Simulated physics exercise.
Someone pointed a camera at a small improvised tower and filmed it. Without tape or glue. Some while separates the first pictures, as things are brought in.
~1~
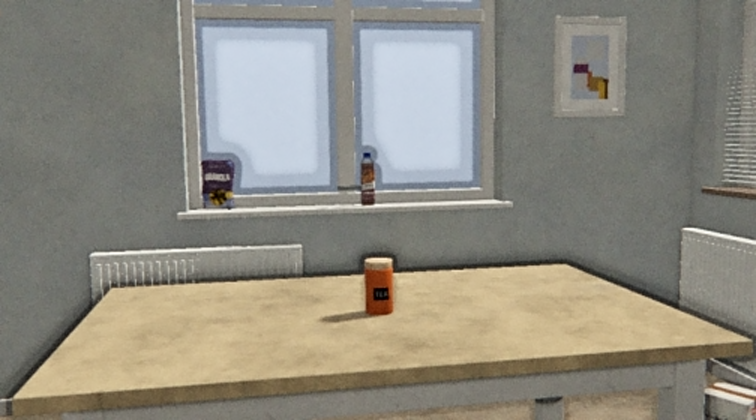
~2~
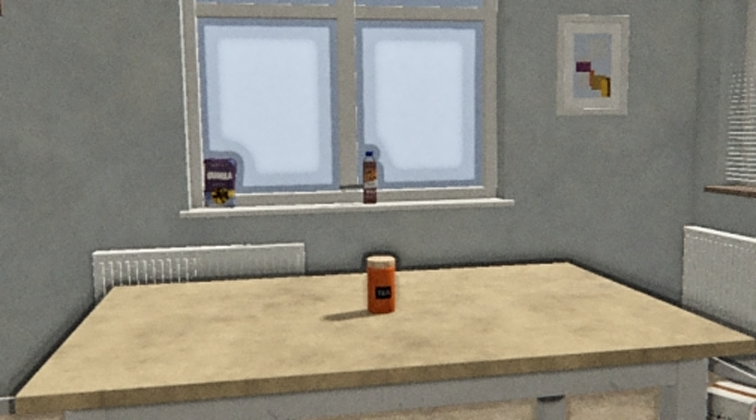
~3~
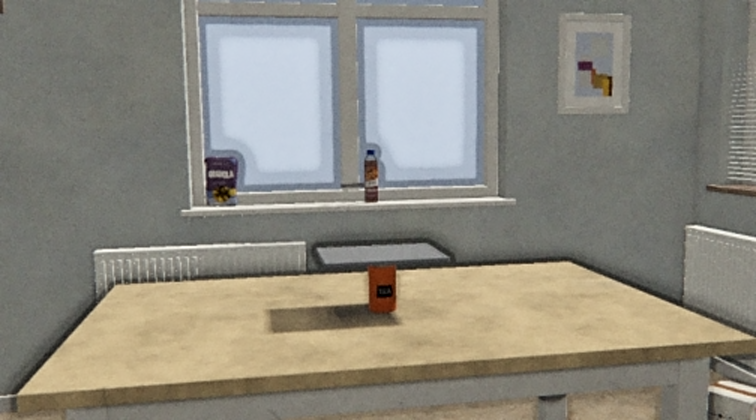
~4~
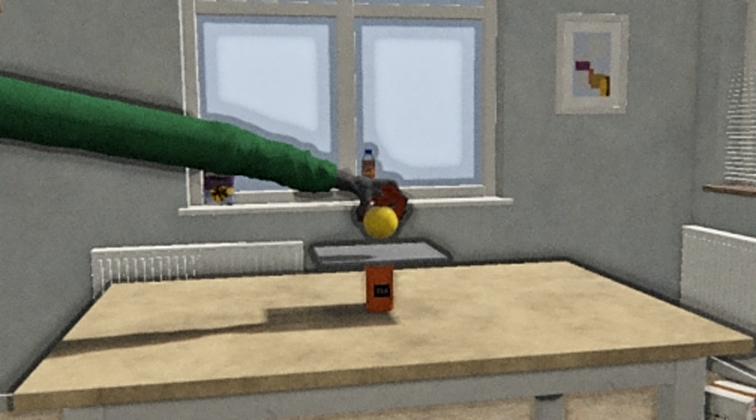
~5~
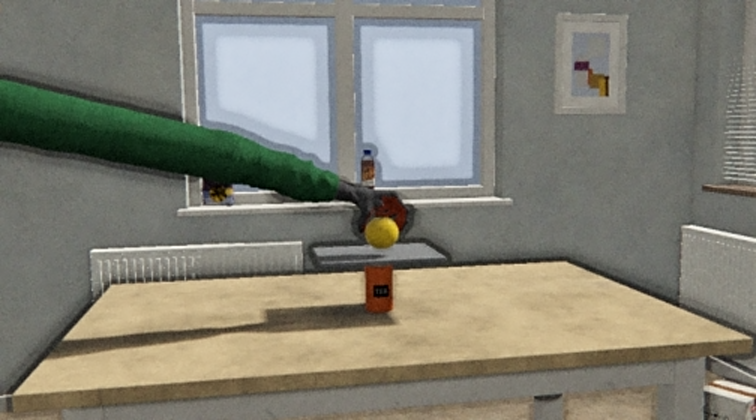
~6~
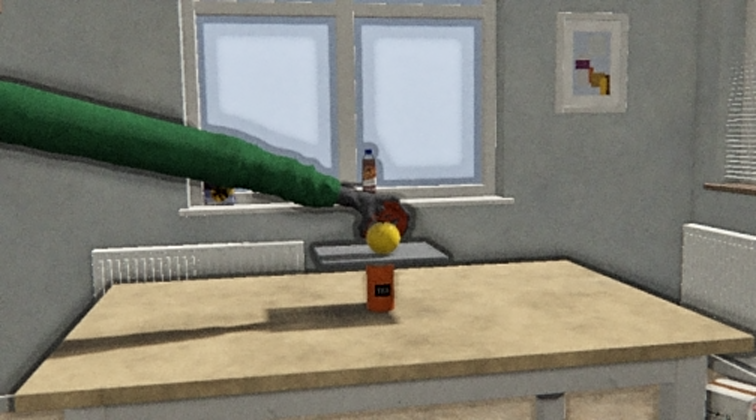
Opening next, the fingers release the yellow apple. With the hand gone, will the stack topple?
Basically, the build is sound there.
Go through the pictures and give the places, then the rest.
The last thing is not in view yet, in the first frame.
The last thing is not in view yet, in the second frame.
The last thing is not in view yet; grey lid (380, 255), in the third frame.
Coming down; yellow apple (381, 222); grey lid (377, 254), in the fourth frame.
Coming down; yellow apple (382, 233); grey lid (377, 255), in the fifth frame.
Set down, still held; yellow apple (383, 238); grey lid (378, 254), in the sixth frame.
Then, 0.20 s later than the last frame, all is still.
Then, 0.40 s later than the last frame, yellow apple resting near (383, 239).
When it is over, all 3 as before. End places, in pixels of the last picture, yellow apple near (383, 239). The stack holds.
